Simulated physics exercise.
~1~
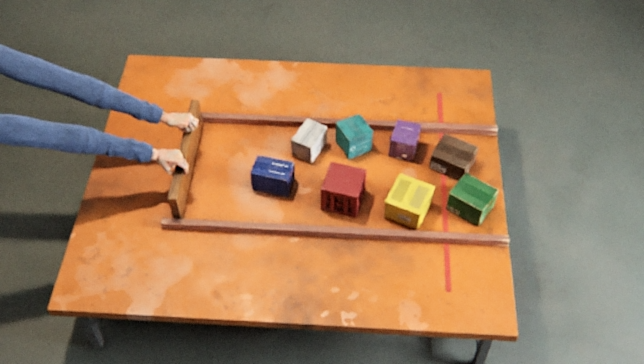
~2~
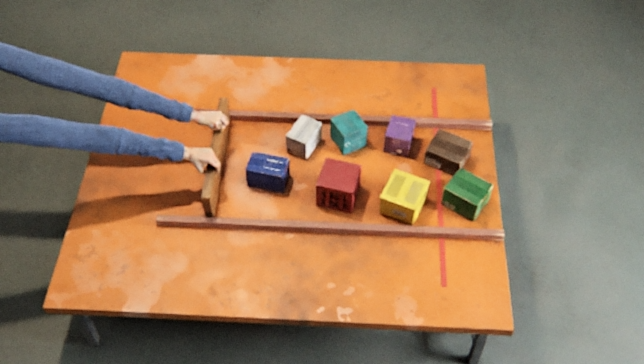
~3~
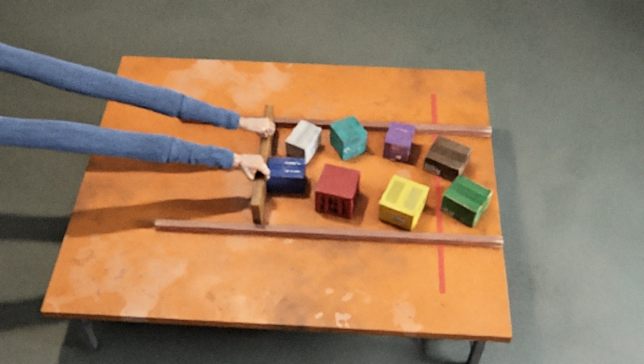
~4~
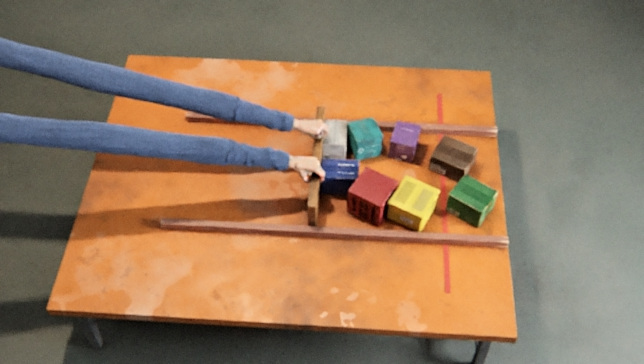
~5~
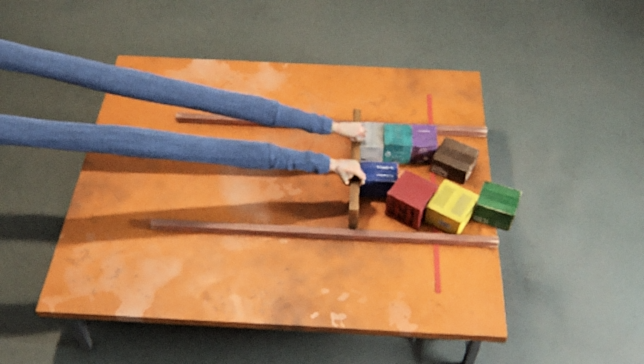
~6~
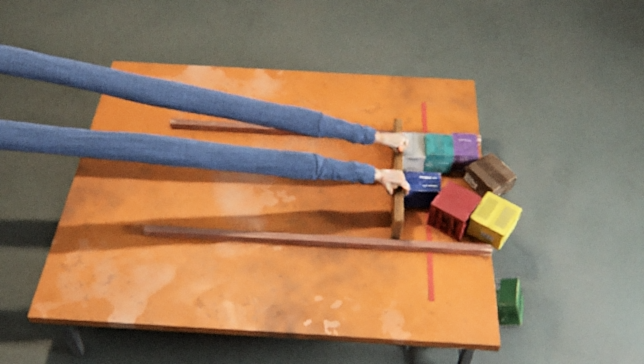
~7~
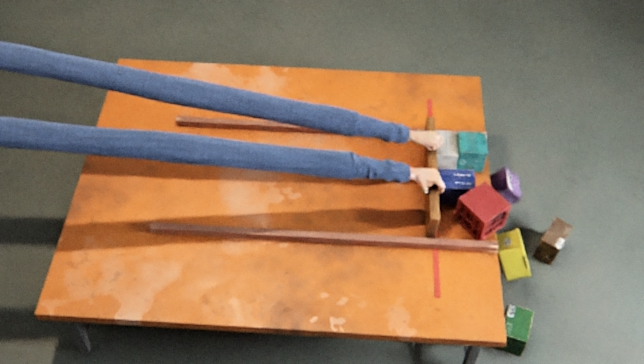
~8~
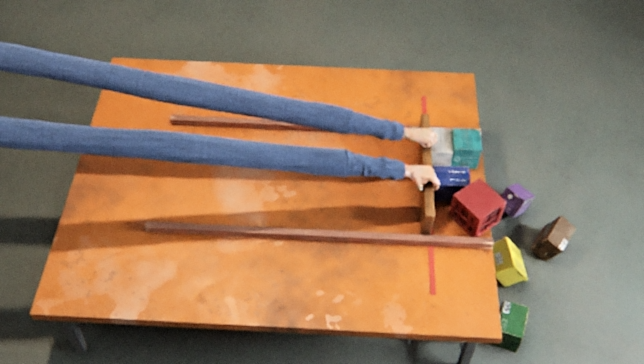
The video shows two hands pushing an upright plank rightward along an orange table, gathering eight colored boxes ahead of it. The green, brown, yellow and purple ones fall off the right end, and the plank stops near the red tape with the red, blue, white and turquoise ones still on the table.
